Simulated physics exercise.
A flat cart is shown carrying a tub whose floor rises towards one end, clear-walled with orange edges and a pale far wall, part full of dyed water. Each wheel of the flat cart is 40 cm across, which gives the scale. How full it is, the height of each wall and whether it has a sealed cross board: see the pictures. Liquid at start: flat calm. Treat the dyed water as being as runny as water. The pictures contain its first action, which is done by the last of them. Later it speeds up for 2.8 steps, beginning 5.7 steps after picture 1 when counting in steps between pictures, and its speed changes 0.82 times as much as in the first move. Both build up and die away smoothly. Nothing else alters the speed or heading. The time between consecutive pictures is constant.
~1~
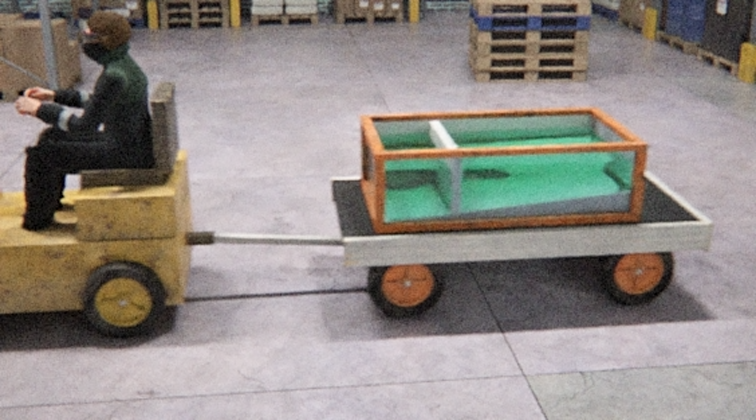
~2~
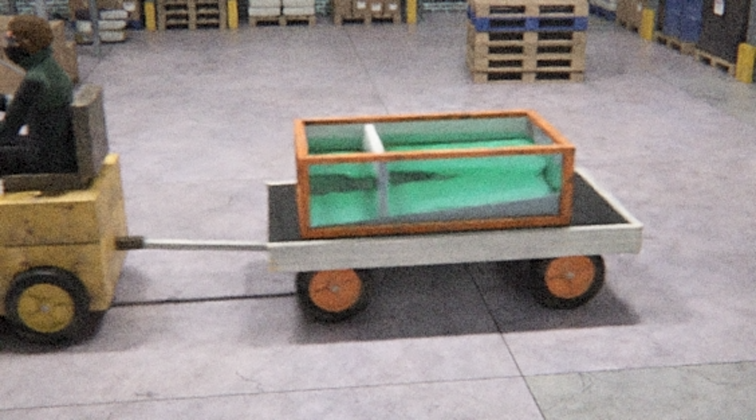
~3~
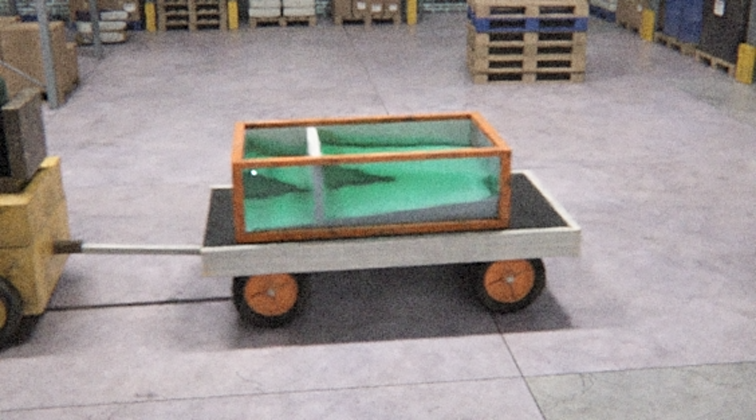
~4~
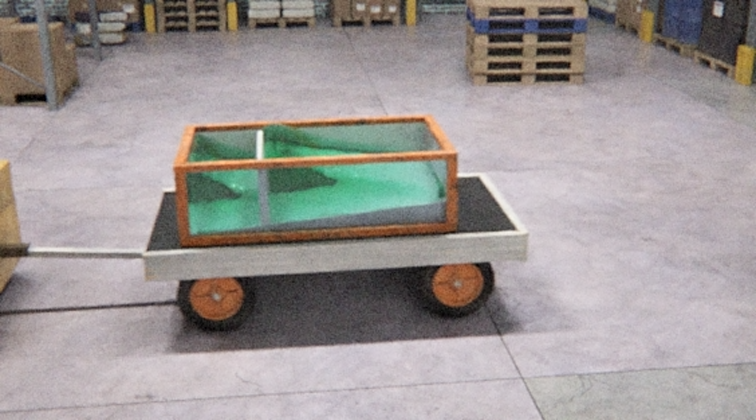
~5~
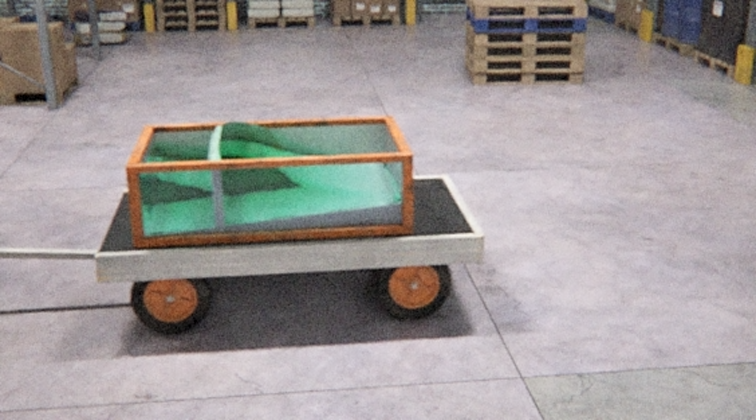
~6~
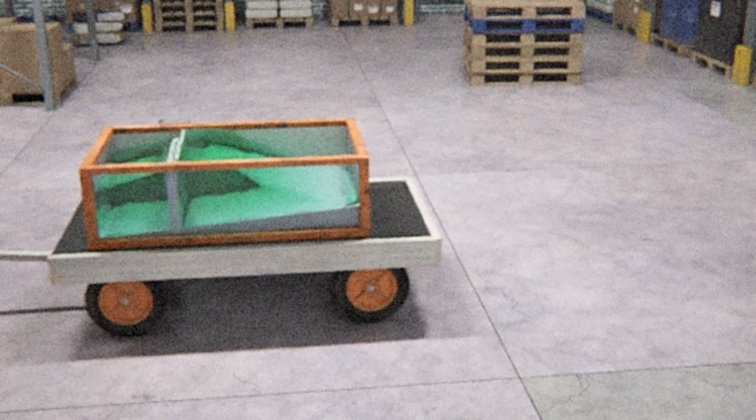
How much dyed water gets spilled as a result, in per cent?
About 9 per cent.
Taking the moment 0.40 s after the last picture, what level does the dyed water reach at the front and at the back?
I'd say some 28 centimetres in front and some 42 centimetres behind.
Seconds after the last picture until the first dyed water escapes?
About 0.8 s.
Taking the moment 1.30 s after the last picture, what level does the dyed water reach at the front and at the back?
Reading: About 26 cm in front, about 18 cm behind.
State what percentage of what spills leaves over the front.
Some 0 per cent of it.
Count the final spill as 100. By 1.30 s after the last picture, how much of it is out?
Around 100 percent of it.
Then, 0.40 s later than the final frame, it stands 41 cm high behind and 28 cm in front; all of it is still inside.
Then, 0.80 s later than the final frame, it stands 38 cm high behind and 34 cm in front; 5 per cent has gone over the back.
Then, 1.30 s later than the final frame, it stands 19 cm high behind and 27 cm in front; 9 per cent has gone over the back, a little elsewhere.
Then, 3.51 s later than the final frame, 9 per cent has gone over the back, a little elsewhere, 17 of 196 litres.
